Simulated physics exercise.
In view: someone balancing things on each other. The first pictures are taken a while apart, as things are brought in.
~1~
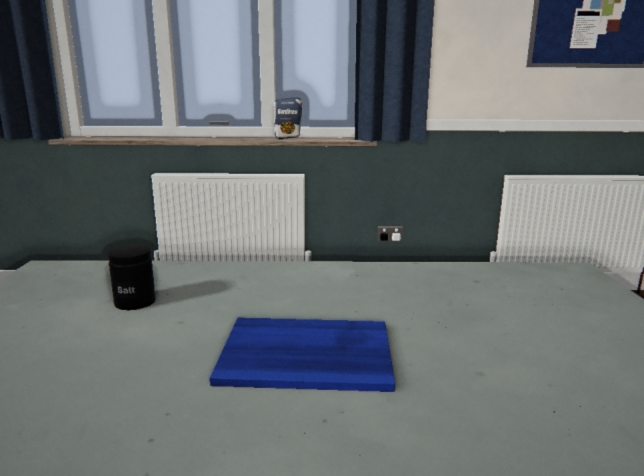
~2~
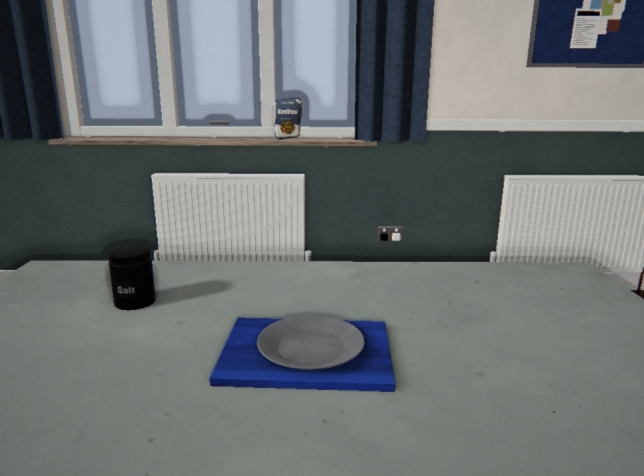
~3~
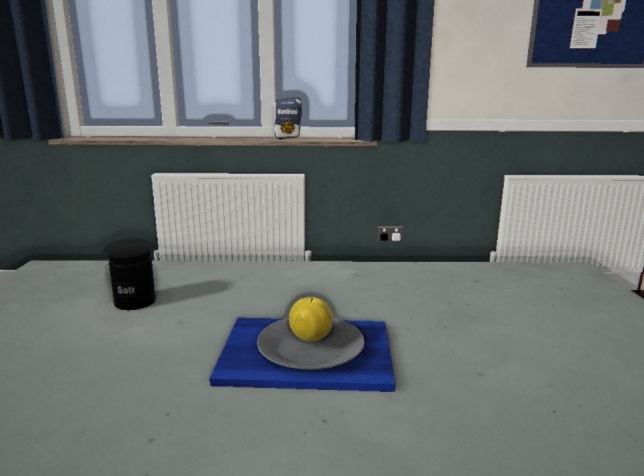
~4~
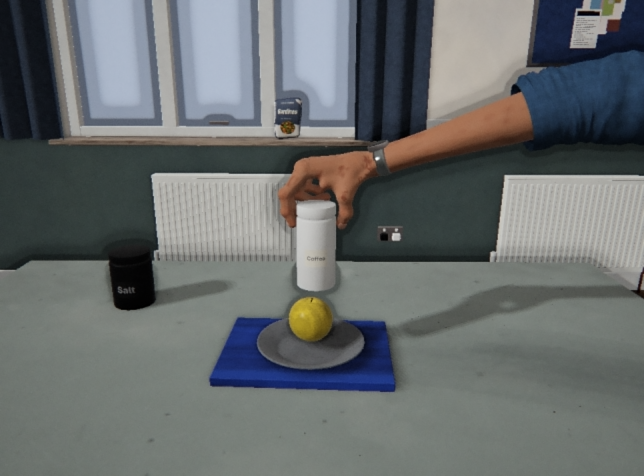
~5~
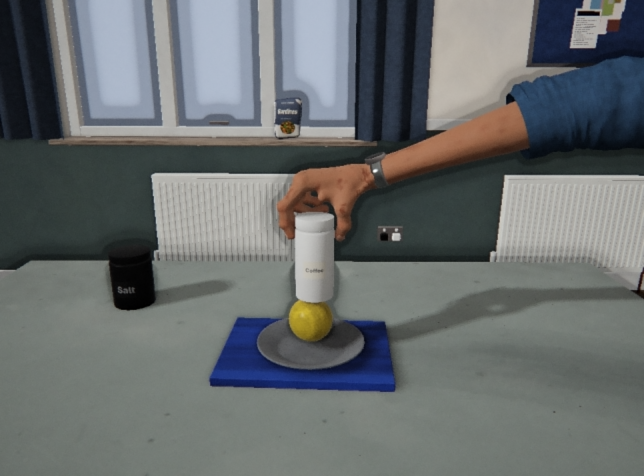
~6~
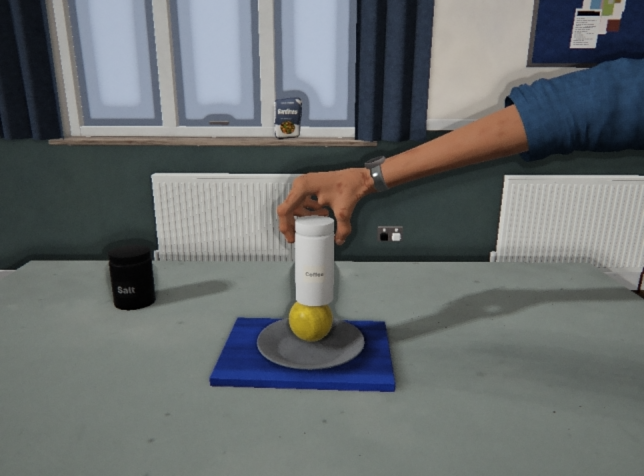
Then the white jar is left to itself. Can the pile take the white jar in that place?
Here the pile comes apart.
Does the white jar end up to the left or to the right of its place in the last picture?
To the right.
Then, 0.50 s after the last picture, white jar now fallen.
Then, 1.30 s after the last picture, nothing new.
Then, 2.60 s after the last picture, things are still on the move.
By the end, fallen, white jar; the other 4 in place. The pile gives way.
